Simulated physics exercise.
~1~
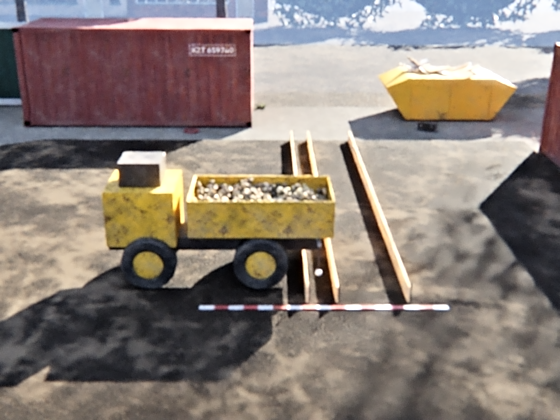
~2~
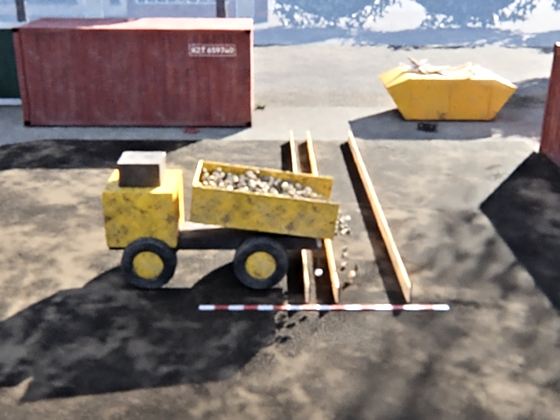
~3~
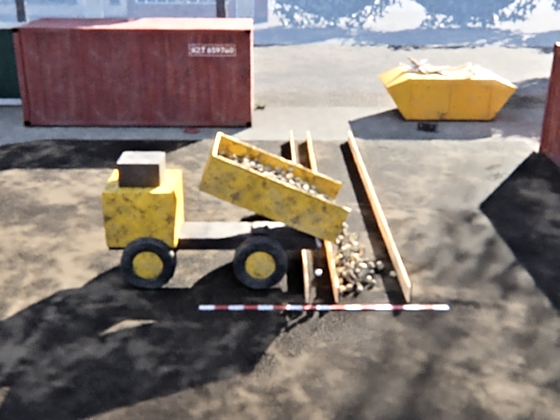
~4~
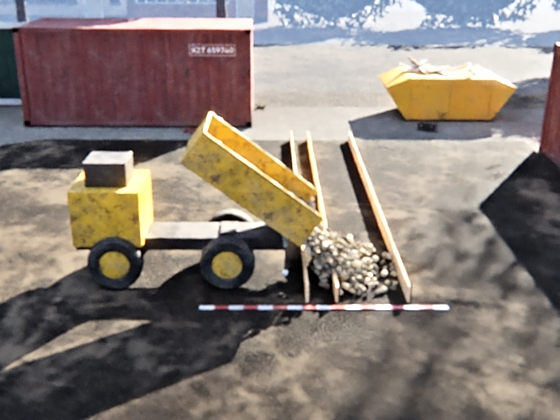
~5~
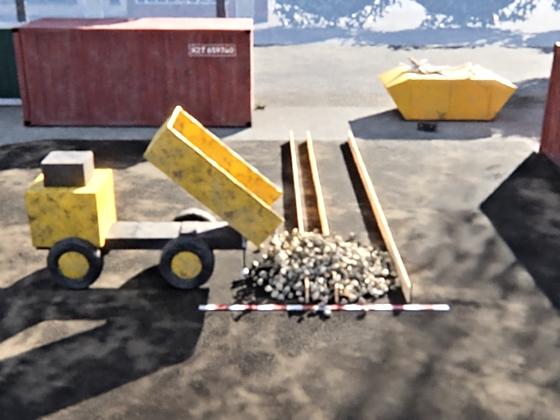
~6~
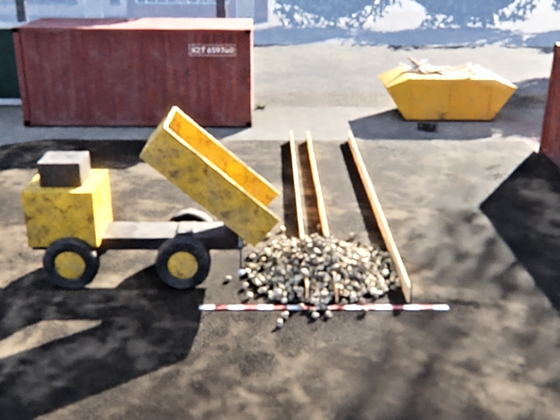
The clip shows a yellow dump truck tipping its bed and spilling pale stones toward wooden planks on the ground, then rolling left as more pour out, until the raised bed is empty and a wide heap lies across the planks and the ground behind the truck.
